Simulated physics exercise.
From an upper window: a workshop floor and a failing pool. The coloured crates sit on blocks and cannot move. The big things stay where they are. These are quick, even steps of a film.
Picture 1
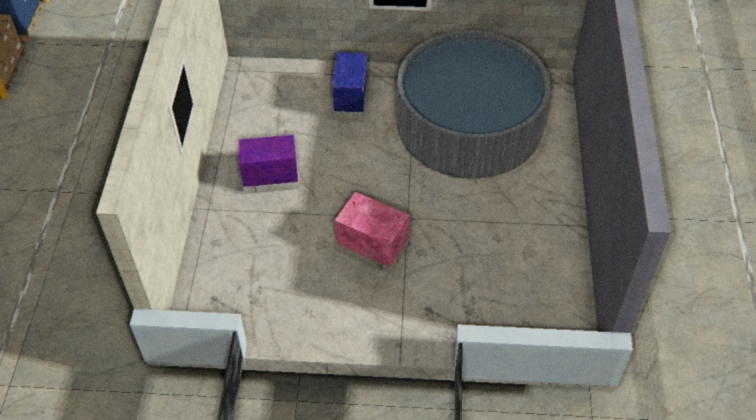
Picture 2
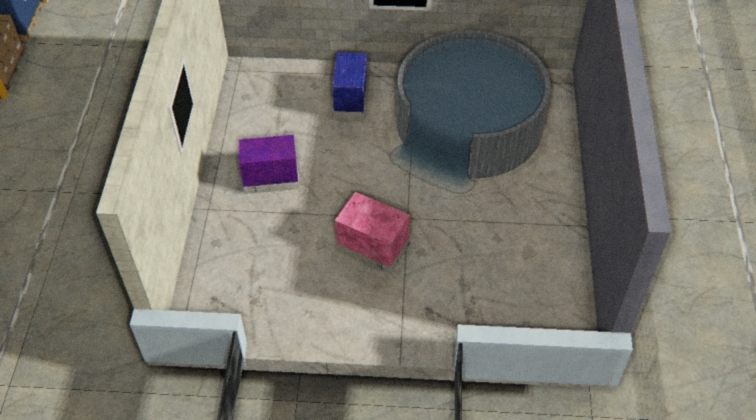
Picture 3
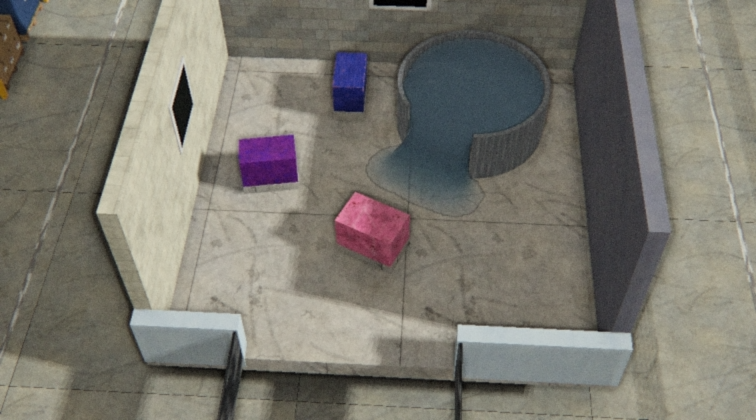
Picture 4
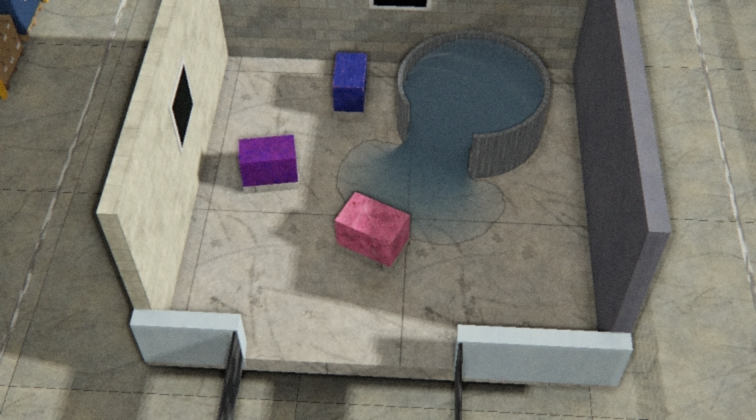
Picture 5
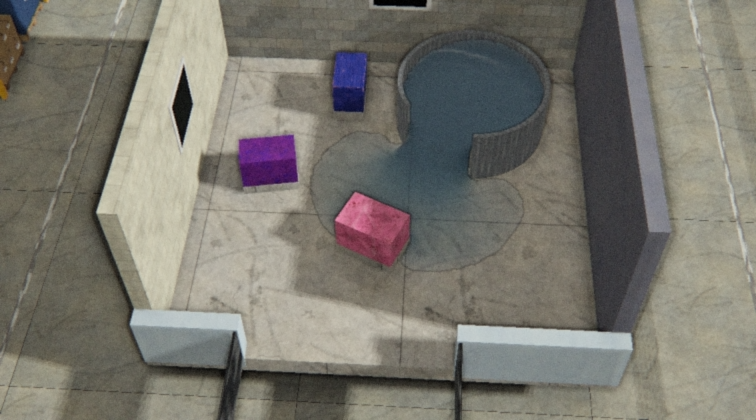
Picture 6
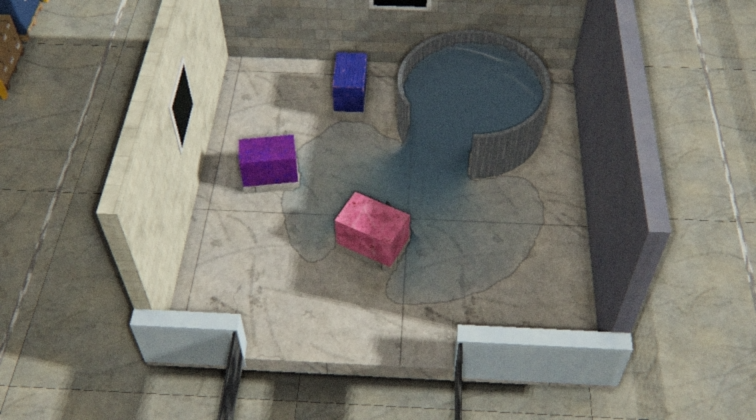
Water pours from a gap in the front left side of a round grey pool on a workshop floor, seen from high above by a still camera. A blue block stands left of the pool, a purple one near the pale left wall, and a pinkish-red one in the middle. The water fans out across the floor, reaches the pinkish-red block and spreads around it, while the blocks stay put.
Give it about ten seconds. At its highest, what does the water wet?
The purple crate is soaked; the blue crate keeps dry; the pink crate is soaked.
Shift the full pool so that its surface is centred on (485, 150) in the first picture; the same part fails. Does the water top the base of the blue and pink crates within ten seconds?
The blue one keeps dry, the pink one ends up wet.
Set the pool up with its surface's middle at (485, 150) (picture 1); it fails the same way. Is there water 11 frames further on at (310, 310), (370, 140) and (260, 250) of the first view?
One after the other: Wet, awash, no water.
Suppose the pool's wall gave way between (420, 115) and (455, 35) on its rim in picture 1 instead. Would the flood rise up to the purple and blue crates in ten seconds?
One by one: The purple one is topped, the blue one is topped.
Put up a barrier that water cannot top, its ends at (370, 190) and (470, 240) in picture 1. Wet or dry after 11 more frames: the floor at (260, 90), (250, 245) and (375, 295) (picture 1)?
One after the other: Flooded, awash, dry.
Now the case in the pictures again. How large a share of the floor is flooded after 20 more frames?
Near 85 in a hundred.
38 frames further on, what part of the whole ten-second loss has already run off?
Near 60 in a hundred.
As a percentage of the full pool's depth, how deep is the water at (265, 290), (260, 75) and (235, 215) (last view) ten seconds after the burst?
Roughly 6, 10 and 8 per cent, in turn.
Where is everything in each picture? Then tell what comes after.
Still water in the pool at (473, 85), in the first frame.
The front is at (470, 185), out from the gap at (435, 152), in the second frame.
Water pours out at (435, 155) and has run to (373, 175), in the third frame.
The front is at a hidden place, out from the gap at (435, 156), in the fourth frame.
The front is at (328, 222), out from the gap at (435, 156), in the fifth frame.
The front is at (301, 247), out from the gap at (435, 156), in the sixth frame.
A moment on, water covers 45 % of the floor; the purple crate water round its plinth, the blue crate water round its plinth, the pink crate water round its plinth.
Next, water covers 55 % of the floor; the purple crate water round its plinth, the blue crate water round its plinth, the pink crate water round its plinth.
Then, water covers 85 % of the floor; the purple crate water round its plinth, the blue crate water round its plinth, the pink crate water round its plinth.
Later, water covers 100 % of the floor; the purple crate water round its plinth, the blue crate water round its plinth, the pink crate water round its plinth.
In the end, water covers 100 % of the floor; the purple crate was topped, the blue crate stayed above the water, the pink crate was topped.
